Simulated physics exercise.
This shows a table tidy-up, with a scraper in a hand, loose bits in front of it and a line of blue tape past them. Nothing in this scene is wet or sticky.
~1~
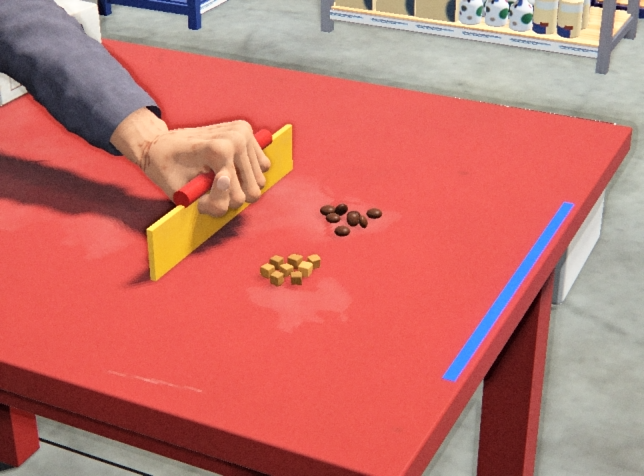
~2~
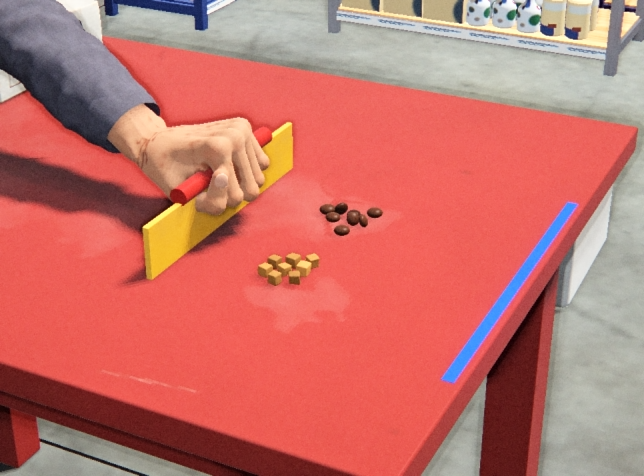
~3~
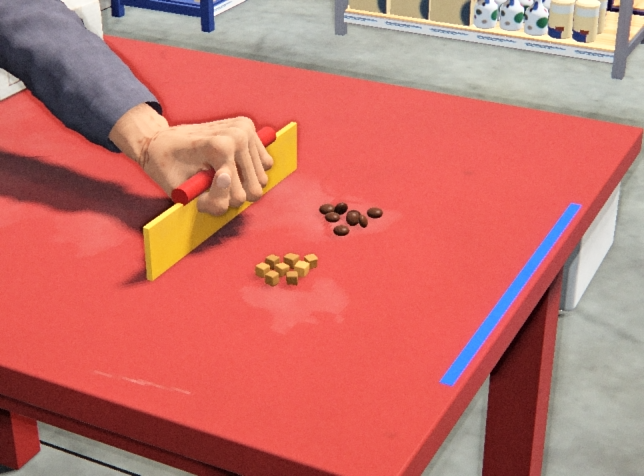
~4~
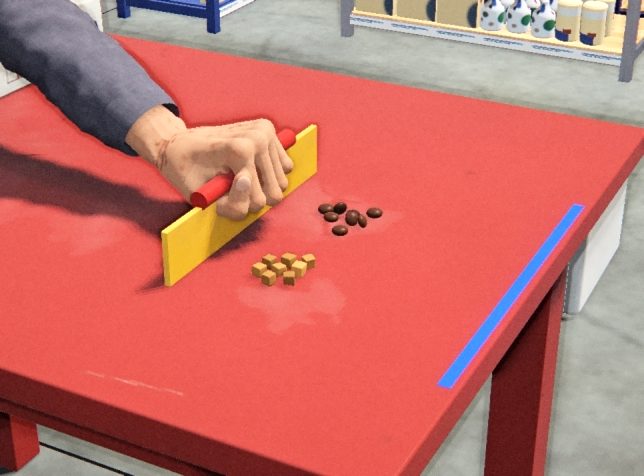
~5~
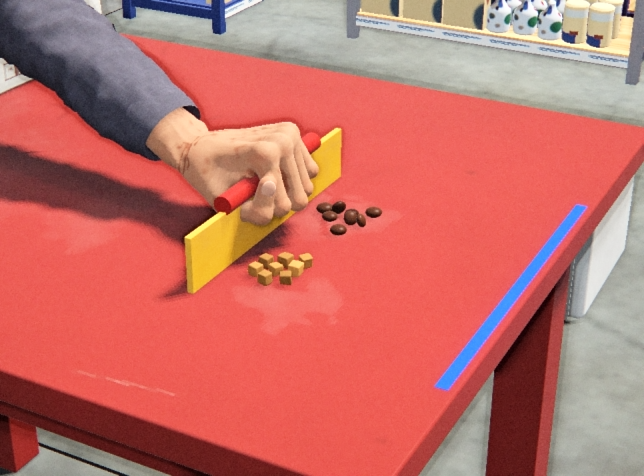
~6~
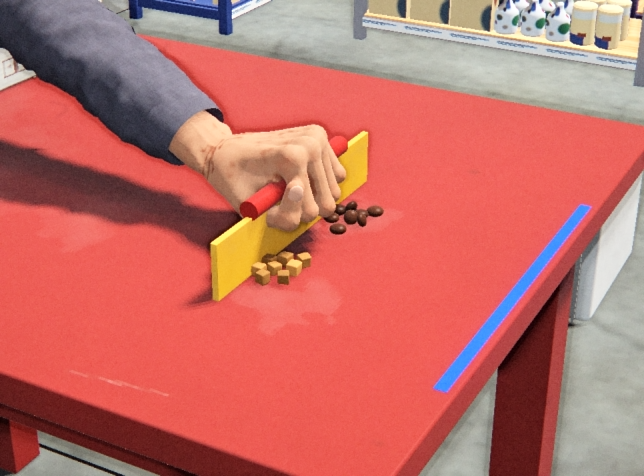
A red table stands on a grey concrete floor in a storeroom-like space with stocked shelves behind, seen from above at an angle. A hand in a dark grey sleeve grips a yellow scraper by its red handle at left, with golden-brown cubes and dark brown drops near the middle and blue tape along the right edge. The scraper rests at first, then slides rightward up to both piles, as the view drifts slightly.
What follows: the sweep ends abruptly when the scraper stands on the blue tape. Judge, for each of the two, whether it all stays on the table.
Near portion: Not all of it stays; far portion: Not all of it stays.
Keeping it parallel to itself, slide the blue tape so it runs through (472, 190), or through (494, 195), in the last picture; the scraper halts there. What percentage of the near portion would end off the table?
Lab note - share off: About 0% and about 0%.
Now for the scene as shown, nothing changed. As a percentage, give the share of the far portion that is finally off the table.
Result: Around 100 percent.
Then, 0.56 s later than the last frame, scraper still moving, near (413, 209); near portion all on the table, its front near (401, 292); far portion all on the table, its front near (470, 231).
Then, 1.14 s later than the last frame, scraper stopped at the blue tape; near portion roughly a third over the edge; far portion roughly half over the edge.
Then, 1.42 s later than the last frame, scraper stopped at the blue tape; near portion every one over the edge; far portion every one over the edge.
When it is over, scraper stopped at the blue tape; near portion every one over the edge; far portion every one over the edge.
